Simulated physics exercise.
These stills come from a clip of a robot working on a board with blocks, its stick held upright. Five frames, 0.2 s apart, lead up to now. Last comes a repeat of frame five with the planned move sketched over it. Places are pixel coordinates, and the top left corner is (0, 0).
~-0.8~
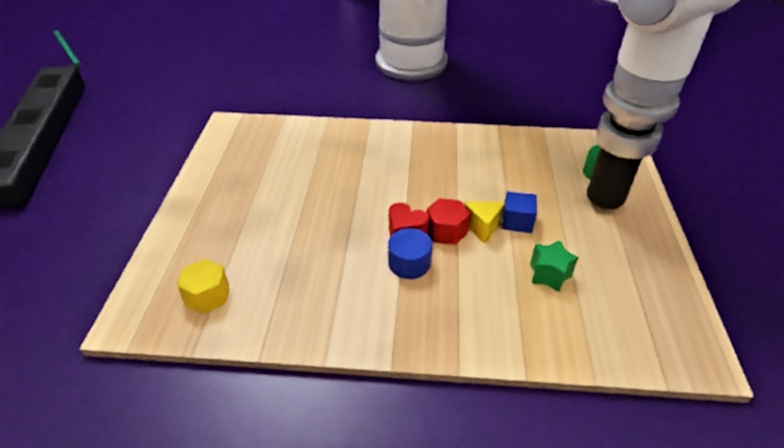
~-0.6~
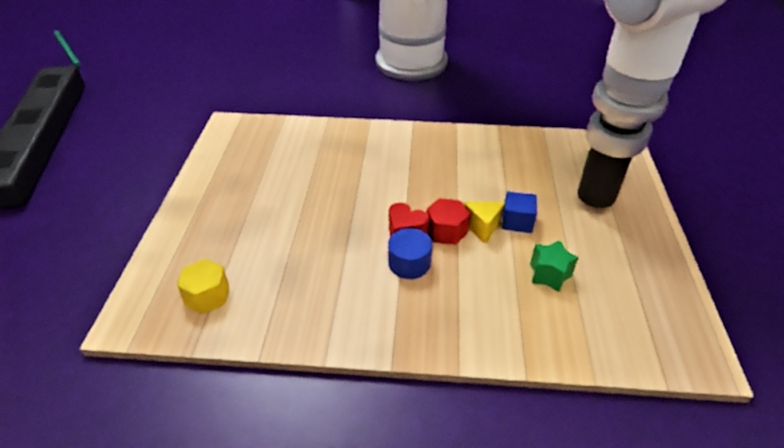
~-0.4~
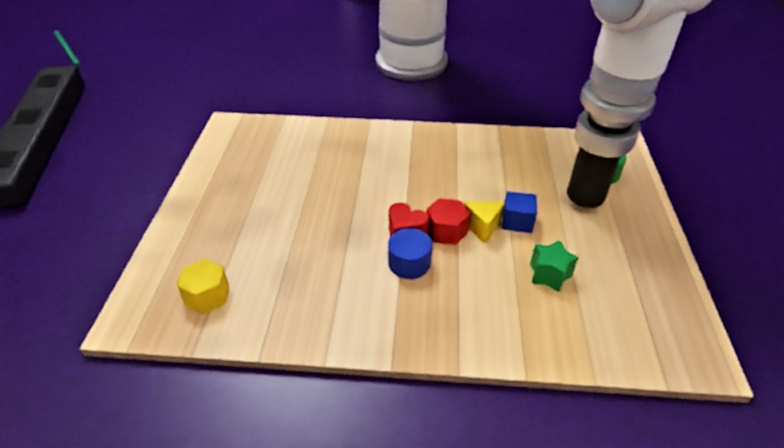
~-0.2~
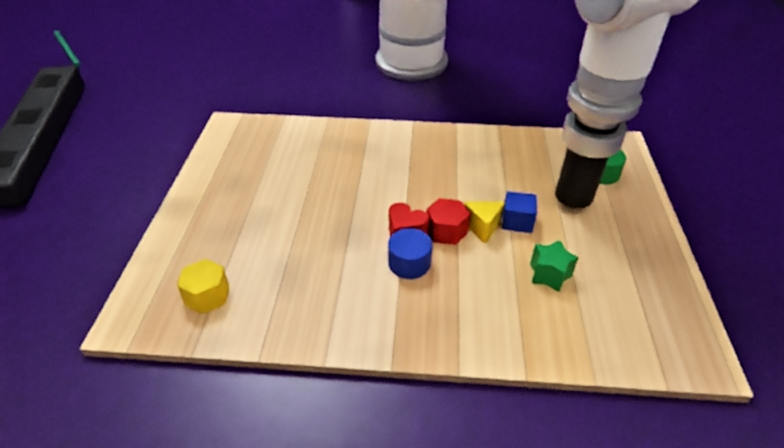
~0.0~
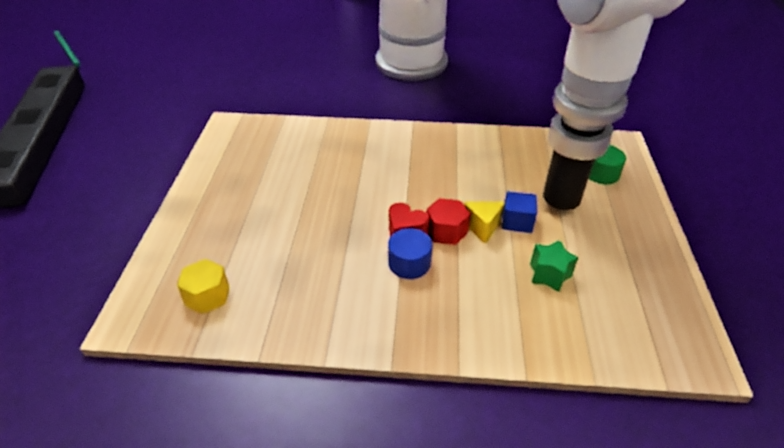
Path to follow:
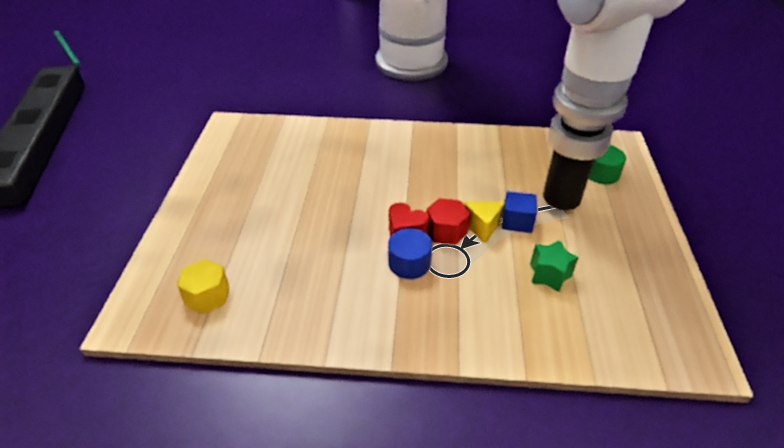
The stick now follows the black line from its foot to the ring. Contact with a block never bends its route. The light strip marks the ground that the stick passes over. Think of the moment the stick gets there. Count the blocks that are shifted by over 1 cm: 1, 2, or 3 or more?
Going by the path, three or more blocks will move.
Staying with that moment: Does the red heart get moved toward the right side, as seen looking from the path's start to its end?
Answer: Yes.
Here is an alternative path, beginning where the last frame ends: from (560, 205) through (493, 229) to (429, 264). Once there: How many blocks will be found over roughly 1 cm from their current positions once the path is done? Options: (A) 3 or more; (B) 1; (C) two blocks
The answer is A.
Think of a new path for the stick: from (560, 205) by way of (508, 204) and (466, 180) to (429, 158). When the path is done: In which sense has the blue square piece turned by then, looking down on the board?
Answer: Anticlockwise.
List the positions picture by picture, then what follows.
In the first frame, lower end of the stick at (606, 197), tops of blocks, red heart at (406, 215), blue circle at (410, 243), red hexagon at (448, 211), yellow triangle at (486, 208), blue square piece at (522, 202).
In the second frame, stick at (596, 196), blocks as before.
In the third frame, stick at (586, 195), blocks as before.
In the fourth frame, stick at (574, 196), blocks as before.
In the fifth frame, stick at (562, 198), red heart at (406, 215), blue circle at (410, 243), red hexagon at (448, 211), yellow triangle at (486, 208), blue square piece at (522, 202).
The drawn path runs from (560, 205) over (516, 215) and (479, 233) to (448, 260).
What follows on the original path. One third of the way, stick at (517, 208); red heart at (400, 215); red hexagon at (442, 211); yellow triangle at (475, 220), turned 70° clockwise; blue square piece at (509, 217), turned 70° anticlockwise.
Two thirds of the way, stick at (480, 226); red heart at (398, 215); red hexagon at (439, 211); yellow triangle at (463, 239), turned 80° clockwise; blue square piece at (501, 238).
At the end, stick at (448, 253); red heart at (379, 212), turned 25° anticlockwise; blue circle at (406, 244); red hexagon at (424, 215), turned 55° clockwise; yellow triangle at (446, 266), turned 20° clockwise; blue square piece at (502, 242), turned 145° anticlockwise.
